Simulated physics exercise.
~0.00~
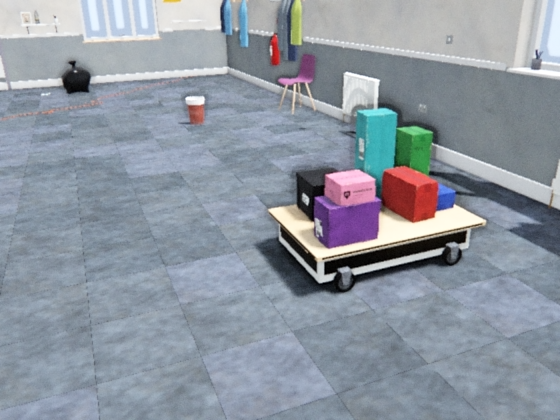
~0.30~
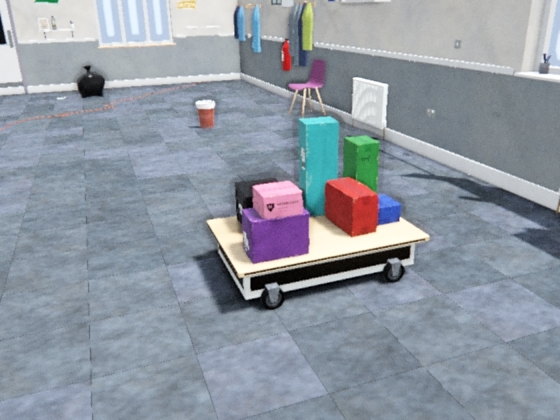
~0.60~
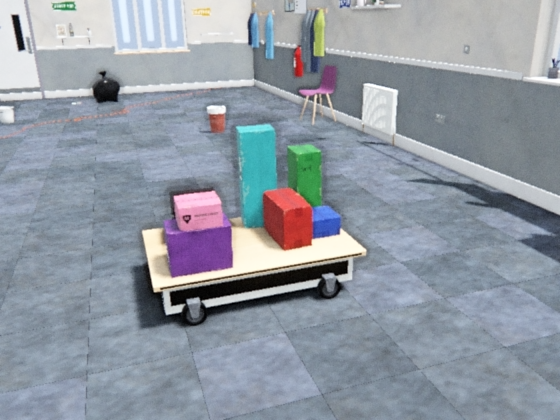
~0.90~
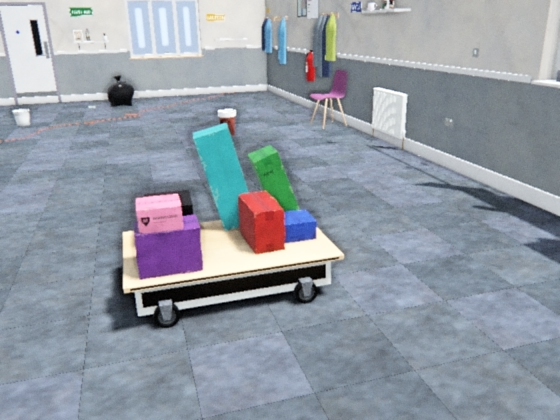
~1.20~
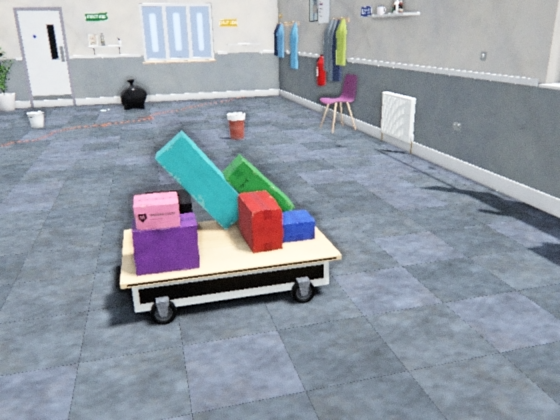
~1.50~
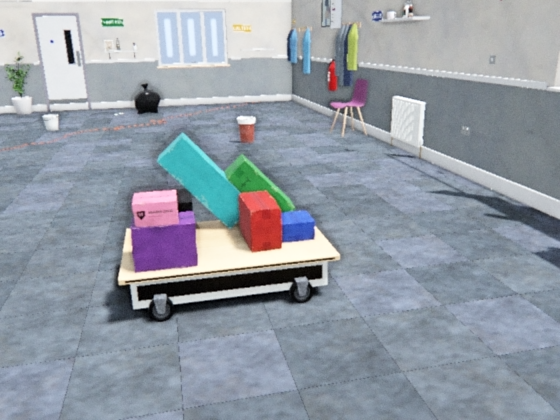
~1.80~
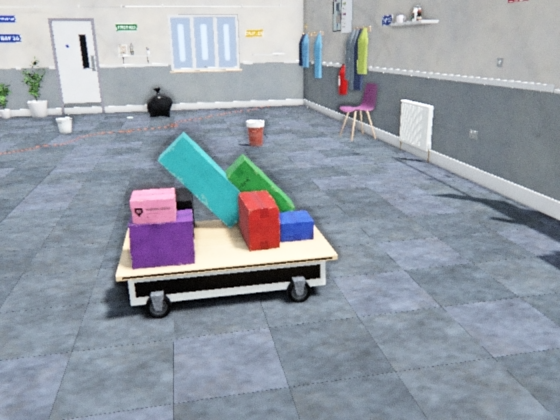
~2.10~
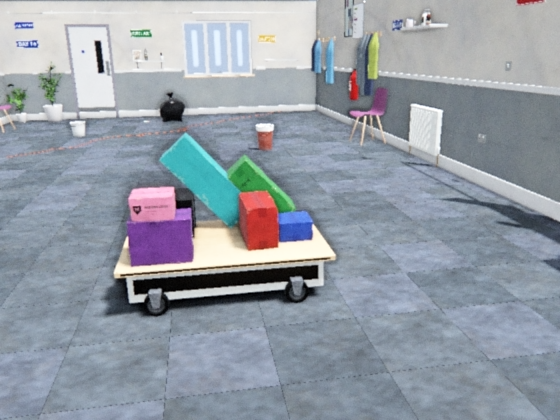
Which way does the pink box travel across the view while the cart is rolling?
The pink box moves to the left, carried along on the cart.
